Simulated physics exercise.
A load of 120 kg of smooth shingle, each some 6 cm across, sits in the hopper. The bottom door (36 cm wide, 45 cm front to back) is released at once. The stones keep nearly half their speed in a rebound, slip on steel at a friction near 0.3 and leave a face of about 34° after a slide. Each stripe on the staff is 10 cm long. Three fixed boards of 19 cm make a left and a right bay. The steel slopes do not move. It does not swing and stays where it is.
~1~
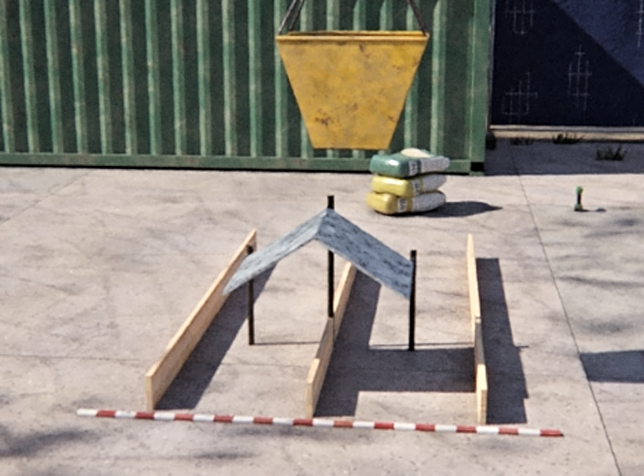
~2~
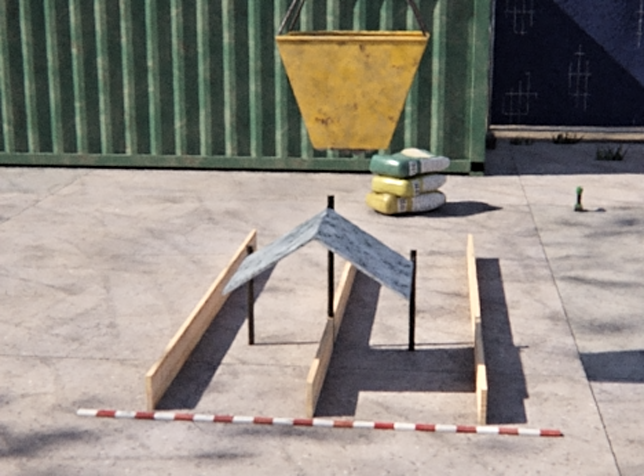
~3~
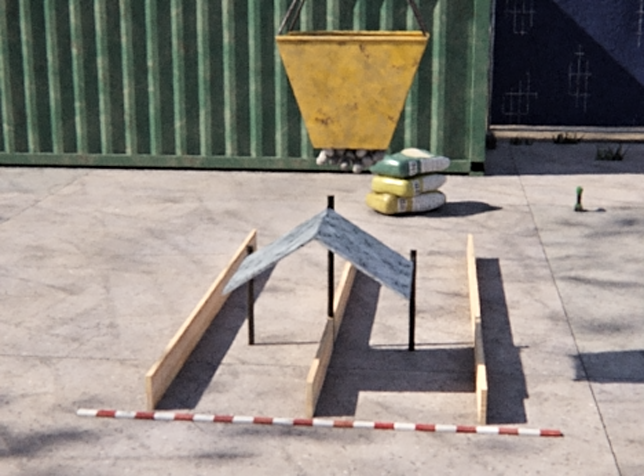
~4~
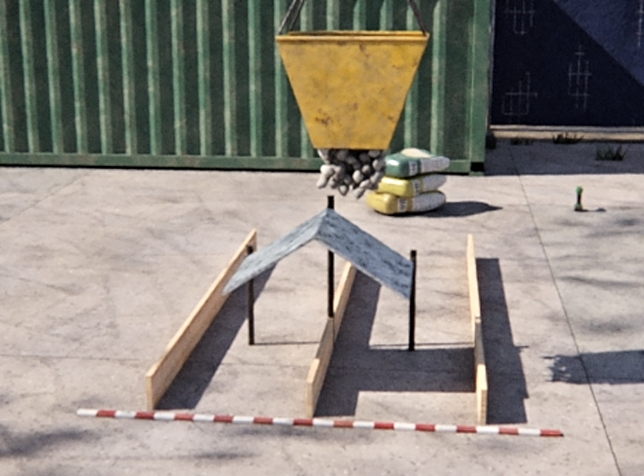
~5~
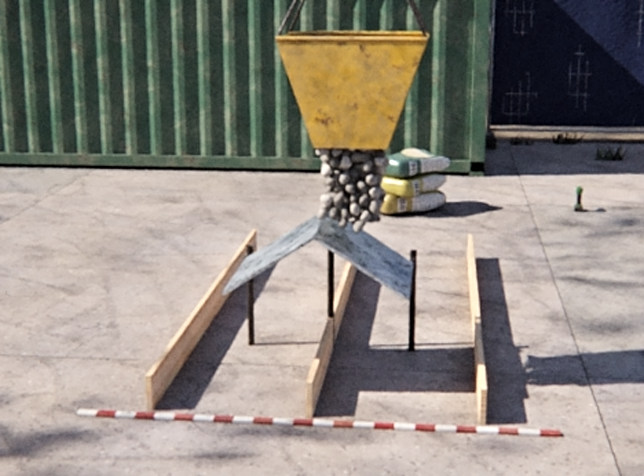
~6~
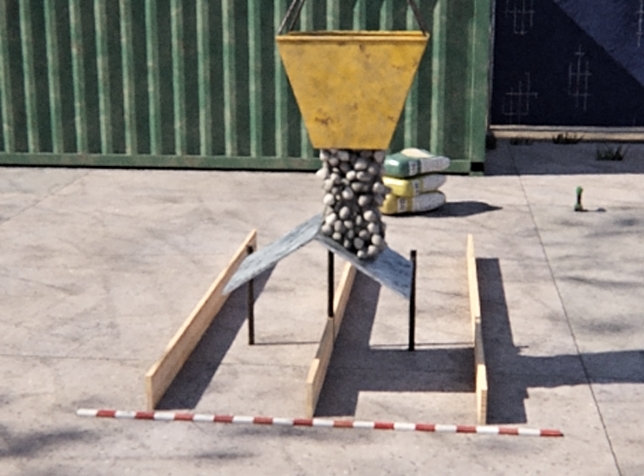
Smooth grey stones dropped in a thick stream from the bottom of a yellow hopper, reached the peaked metal roof below, and moved down its right slope, while the hopper and boards stayed still.
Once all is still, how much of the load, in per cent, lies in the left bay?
About 1 per cent.
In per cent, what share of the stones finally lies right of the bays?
About 35 per cent.
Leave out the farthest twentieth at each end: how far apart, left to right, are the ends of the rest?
About 160 cm.
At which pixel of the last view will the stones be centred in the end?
Their middle is at about (464, 376).
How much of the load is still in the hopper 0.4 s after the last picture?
Roughly 0 per cent is still inside.
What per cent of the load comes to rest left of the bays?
Near 5 in a hundred.
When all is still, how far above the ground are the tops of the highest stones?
Some 14 cm high.
Then, 0.4 s after the last picture, 0 % in the hopper, 31 % on the steel, 1 % falling or lying in the left bay, 58 % falling or lying in the right bay, 10 % falling or lying right of the bays; the stones farthest right are at (544, 375).
Then, 0.8 s after the last picture, 0 % in the hopper, 2 % on the steel, 2 % falling or lying left of the bays, 2 % falling or lying in the left bay, 60 % falling or lying in the right bay, 35 % falling or lying right of the bays.
Then, 1.4 s after the last picture, 0 % in the hopper, 3 % falling or lying left of the bays, 1 % falling or lying in the left bay, 61 % falling or lying in the right bay, 36 % falling or lying right of the bays.
Then, 2.3 s after the last picture, 0 % in the hopper, 3 % falling or lying left of the bays, 1 % falling or lying in the left bay, 61 % falling or lying in the right bay, 36 % falling or lying right of the bays.
Then, 4.2 s after the last picture, 0 % in the hopper, 3 % left of the bays, 1 % in the left bay, 61 % in the right bay, 36 % right of the bays.
